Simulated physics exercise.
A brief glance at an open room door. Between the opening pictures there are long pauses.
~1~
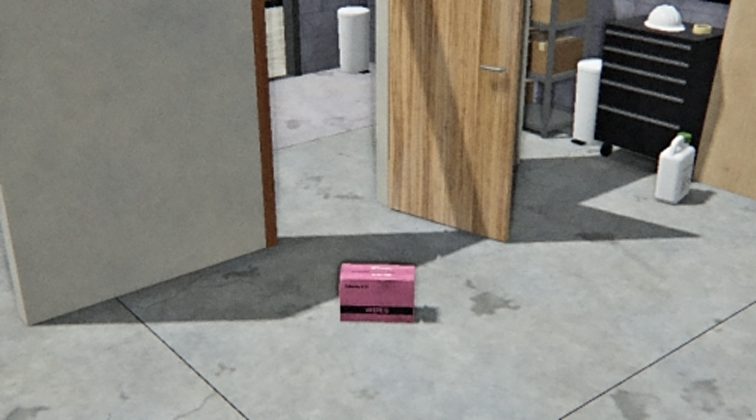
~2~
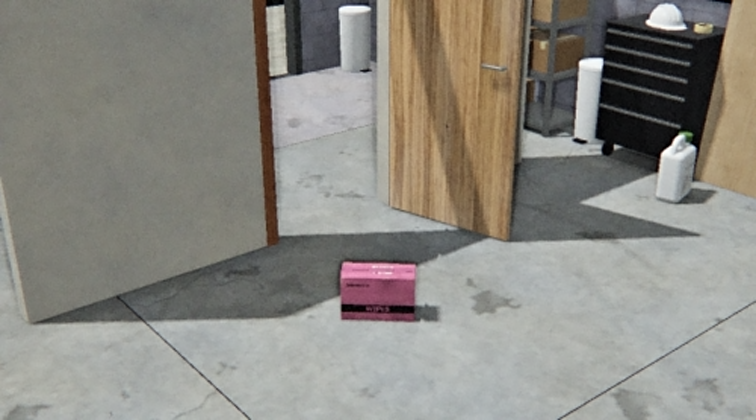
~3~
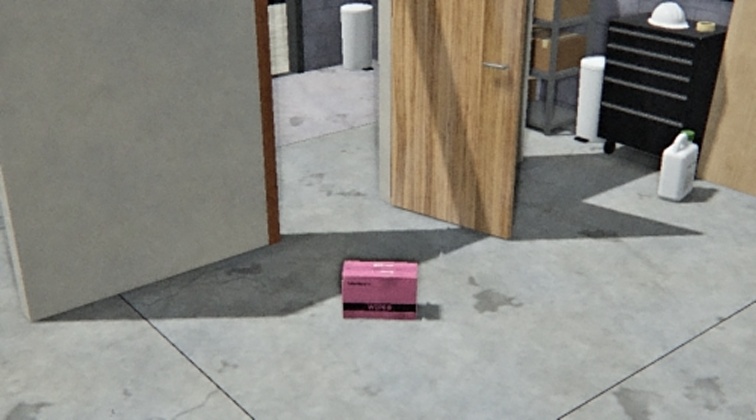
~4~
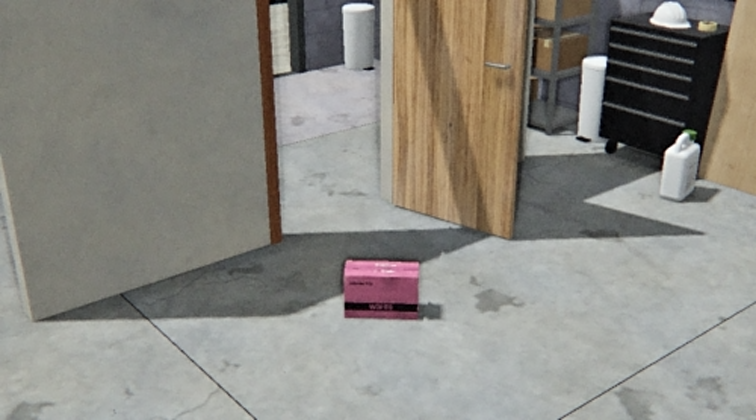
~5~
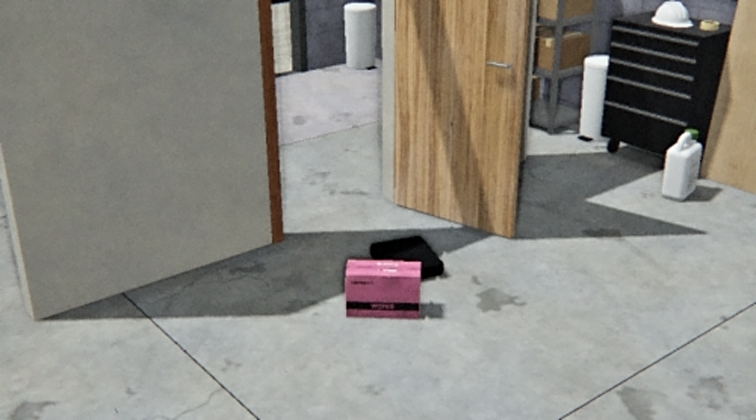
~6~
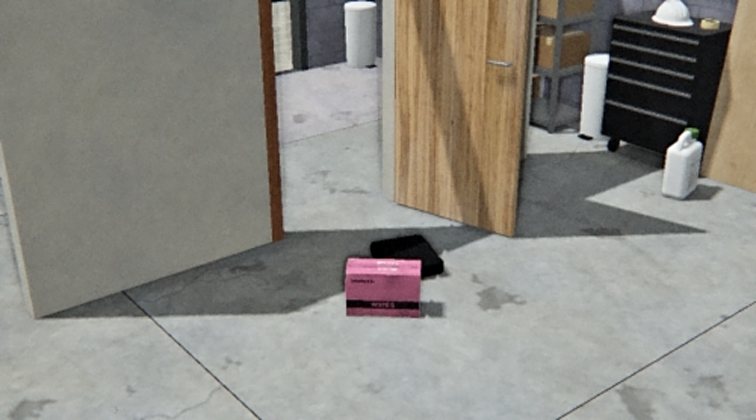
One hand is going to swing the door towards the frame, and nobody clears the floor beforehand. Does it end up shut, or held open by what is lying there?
The push succeeds.
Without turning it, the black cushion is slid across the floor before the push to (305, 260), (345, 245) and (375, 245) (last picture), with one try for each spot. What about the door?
Well, first it completes its arc, then it is halted early, and lastly it is halted early.
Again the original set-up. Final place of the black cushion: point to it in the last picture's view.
At about (321, 267).
Then, 0.90 s past the last view, open by 77°.
Then, 1.30 s past the last view, open by 55°; black cushion displaced a little near (379, 261).
Then, 1.60 s past the last view, open by 40°; black cushion displaced about its own width near (342, 264).
Then, 1.90 s past the last view, open by 23°; black cushion displaced about its own width near (321, 267).
Finally, open by 0°; moved from the start, black cushion; pink parcel still in place. Final places as the last picture's camera would see them, black cushion near (321, 267).
